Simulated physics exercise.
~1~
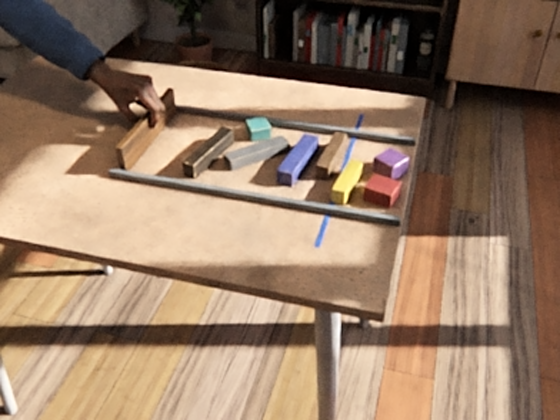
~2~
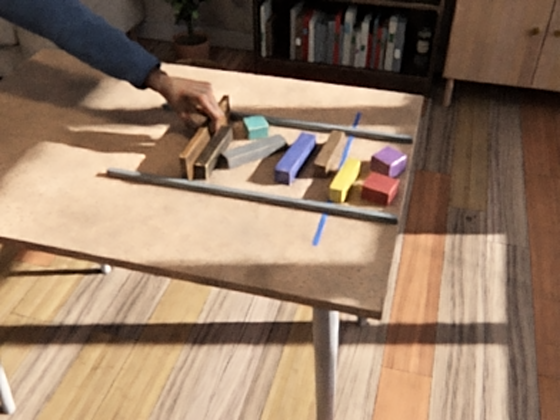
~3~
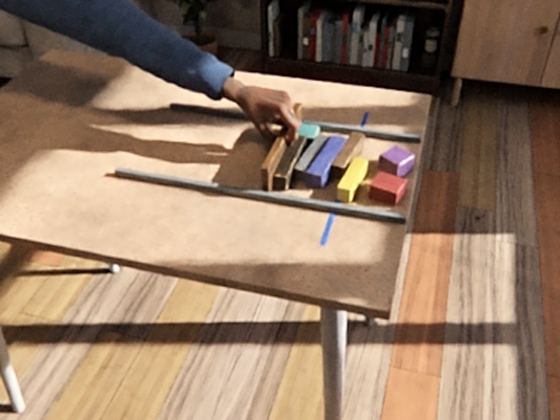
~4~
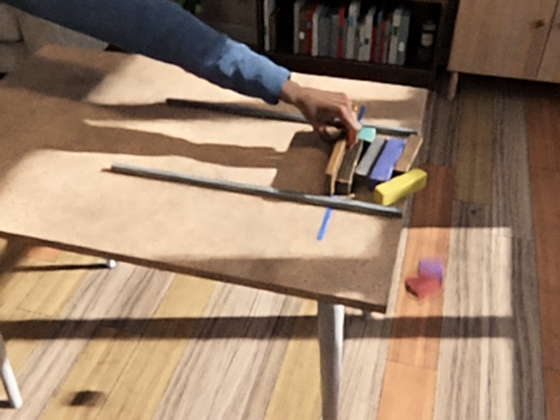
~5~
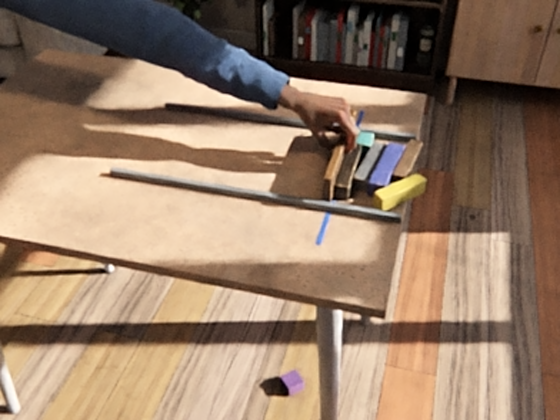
A hand slides an upright wooden board rightward between two rails on a table, gathering the scattered coloured pieces and pushing them toward the edge. The red and purple blocks drop to the floor, while the board stops near the blue tape and a yellow piece stays at the edge.
